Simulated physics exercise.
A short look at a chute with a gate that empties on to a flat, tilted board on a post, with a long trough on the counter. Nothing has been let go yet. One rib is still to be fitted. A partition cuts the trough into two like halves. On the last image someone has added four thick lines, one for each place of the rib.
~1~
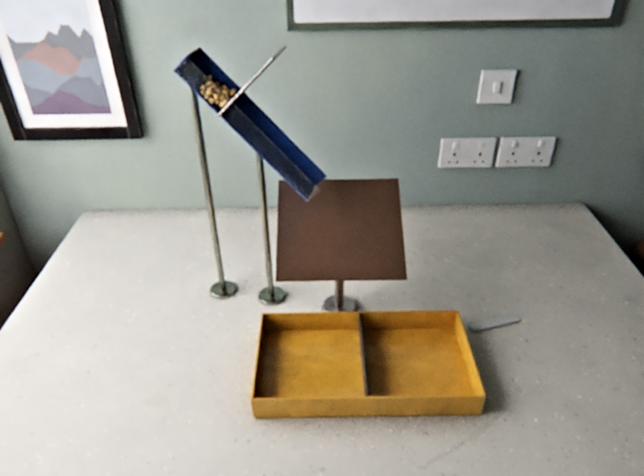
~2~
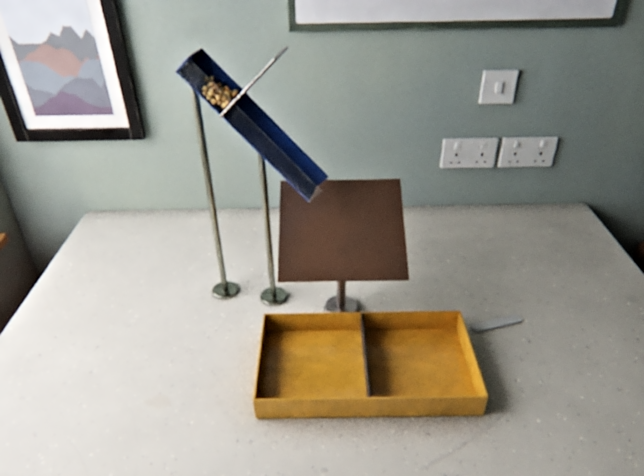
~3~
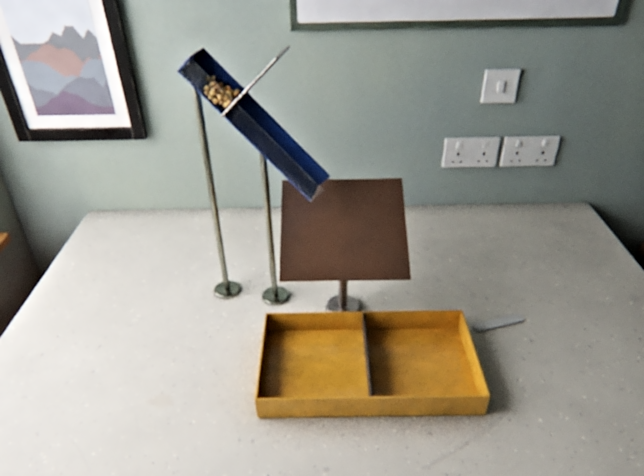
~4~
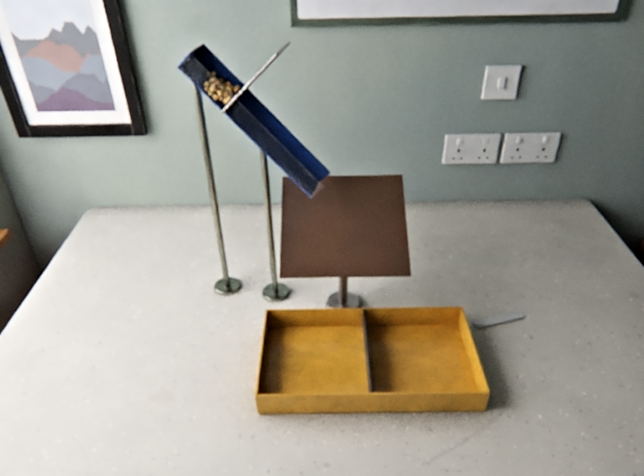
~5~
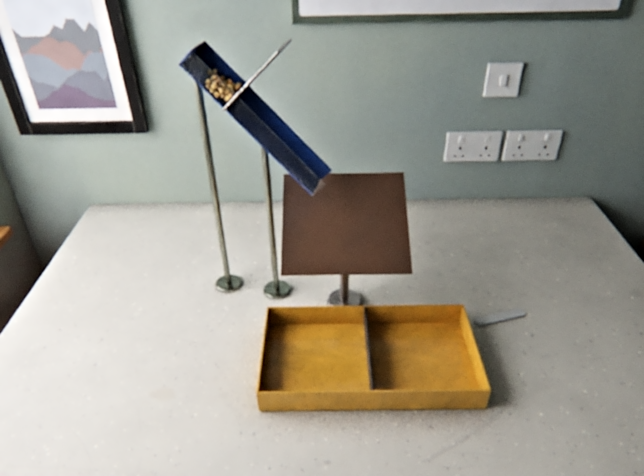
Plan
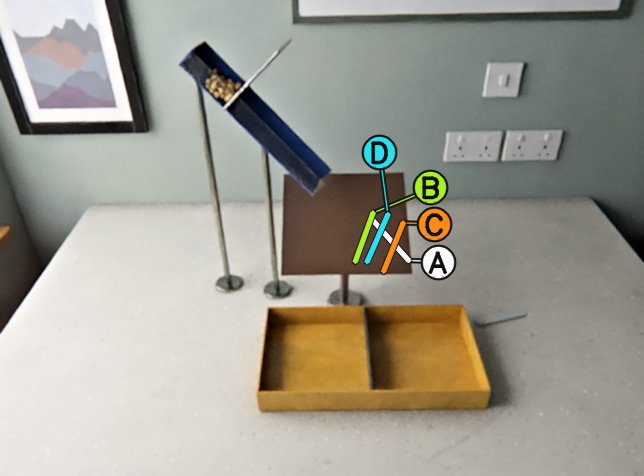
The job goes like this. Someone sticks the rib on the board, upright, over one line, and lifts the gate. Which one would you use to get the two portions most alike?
Choose C.
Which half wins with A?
The right half.
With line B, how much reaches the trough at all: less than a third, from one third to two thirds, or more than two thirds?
More than two thirds.
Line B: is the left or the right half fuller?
The left half.
On the marked copy, line A from (371, 219) to (408, 260); line B from (372, 212) to (355, 261); line C from (403, 222) to (383, 271); line D from (387, 214) to (367, 261).
If A is chosen, of what is caught, a small share in the left half, the bulk in the right.
If B is chosen, of what is caught, all but a few in the left half, only a few in the right.
If C is chosen, of what is caught, close to half in the left half, close to half in the right.
If D is chosen, of what is caught, all but a few in the left half, a small share in the right.
